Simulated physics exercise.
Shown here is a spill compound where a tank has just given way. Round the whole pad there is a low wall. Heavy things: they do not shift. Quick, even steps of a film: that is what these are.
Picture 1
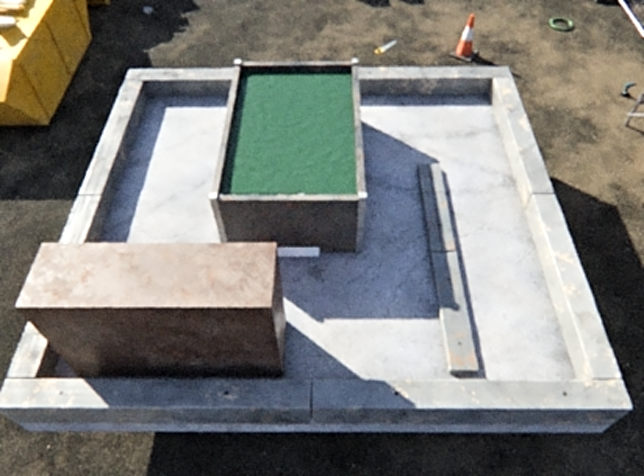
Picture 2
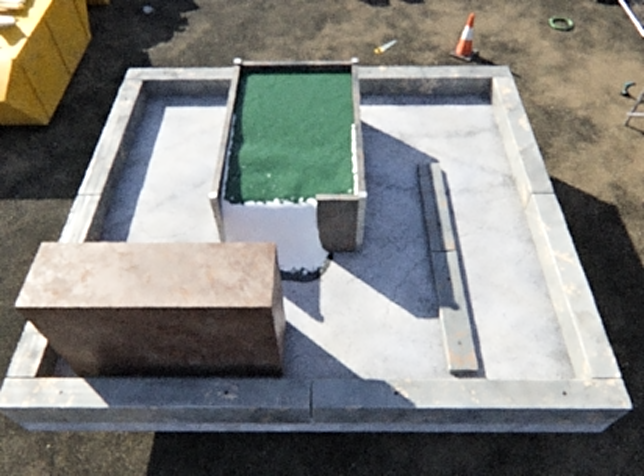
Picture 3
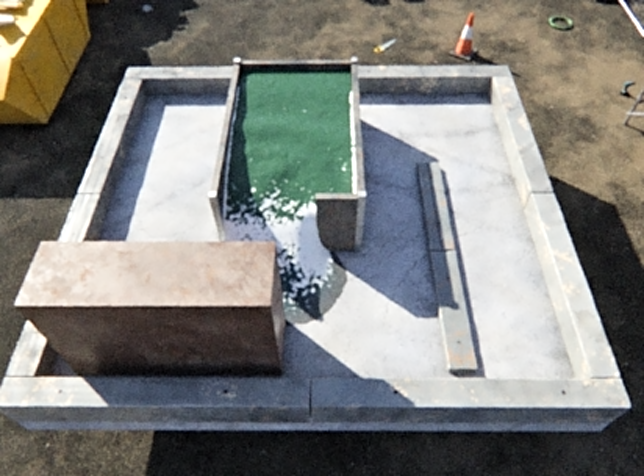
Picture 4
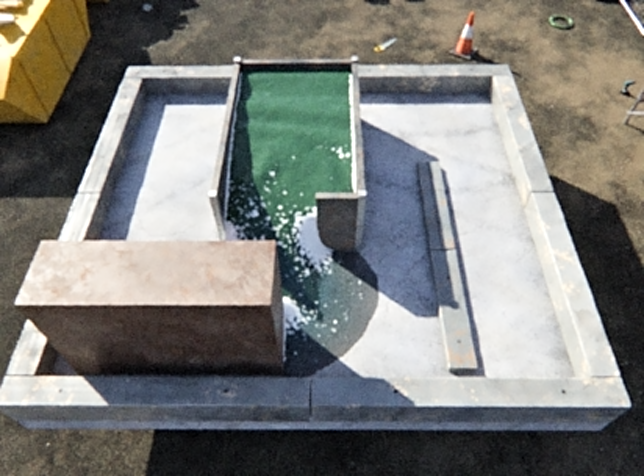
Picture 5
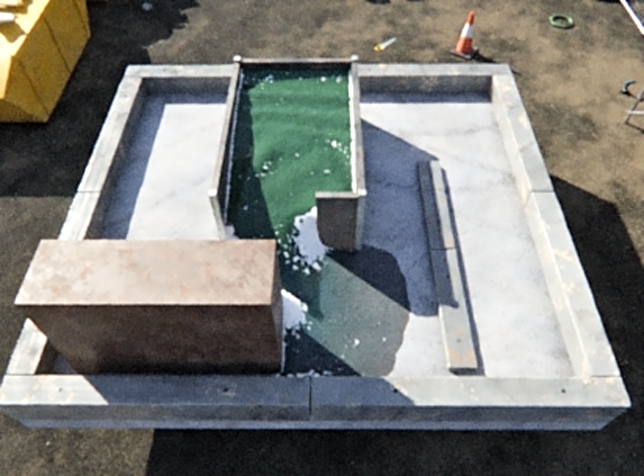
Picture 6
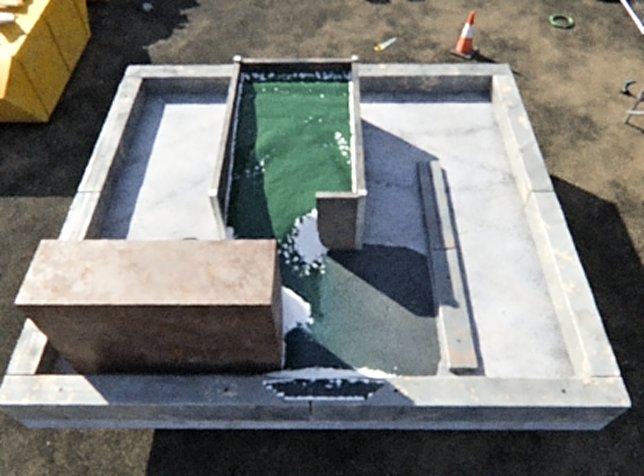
We see a walled pad with a tank of green water, whose front opens on the left; water pours out past a brown block, spreads across the floor to the front wall and reaches a long beam on the right.
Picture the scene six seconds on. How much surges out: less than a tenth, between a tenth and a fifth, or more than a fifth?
Less than a tenth.
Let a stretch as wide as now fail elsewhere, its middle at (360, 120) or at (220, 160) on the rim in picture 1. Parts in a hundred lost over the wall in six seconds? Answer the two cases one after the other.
Some 4 in a hundred first, then some 10 in a hundred.
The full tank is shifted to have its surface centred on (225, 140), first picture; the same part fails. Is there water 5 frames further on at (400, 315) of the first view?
Spot checked: Inundated.
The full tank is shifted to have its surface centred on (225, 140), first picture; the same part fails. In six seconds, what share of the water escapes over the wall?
About 6 %.
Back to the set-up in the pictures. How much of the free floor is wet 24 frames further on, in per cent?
Estimate: Near 95 %.
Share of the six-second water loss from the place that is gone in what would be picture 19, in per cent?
My figure is about 60 in a hundred.
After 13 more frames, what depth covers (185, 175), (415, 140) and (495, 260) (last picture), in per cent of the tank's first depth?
6, 0, 10 %.
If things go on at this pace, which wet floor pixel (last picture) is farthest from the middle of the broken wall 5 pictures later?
Best guess: Near (565, 387).
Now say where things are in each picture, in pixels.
In the first frame, the tank at (293, 128) is whole and still.
In the second frame, water pours out at (271, 230) and has run to a hidden place.
In the third frame, water pours out at (271, 233) and has run to (308, 313).
In the fourth frame, water pours out at (272, 233) and has run to (307, 367).
In the fifth frame, water pours out at (272, 233) and has run to a hidden place.
In the sixth frame, water pours out at (272, 233) and has run to a hidden place.
A moment on, water covers 20 % of the floor; the low wall has let 0 % over.
Next, water covers 30 % of the floor; the low wall has let 0 % over.
Then, water covers 55 % of the floor; the low wall has let 3 % over.
Later, water covers 80 % of the floor; the low wall has let 5 % over.
In the end, water covers 80 % of the floor; the low wall has let 5 % over.
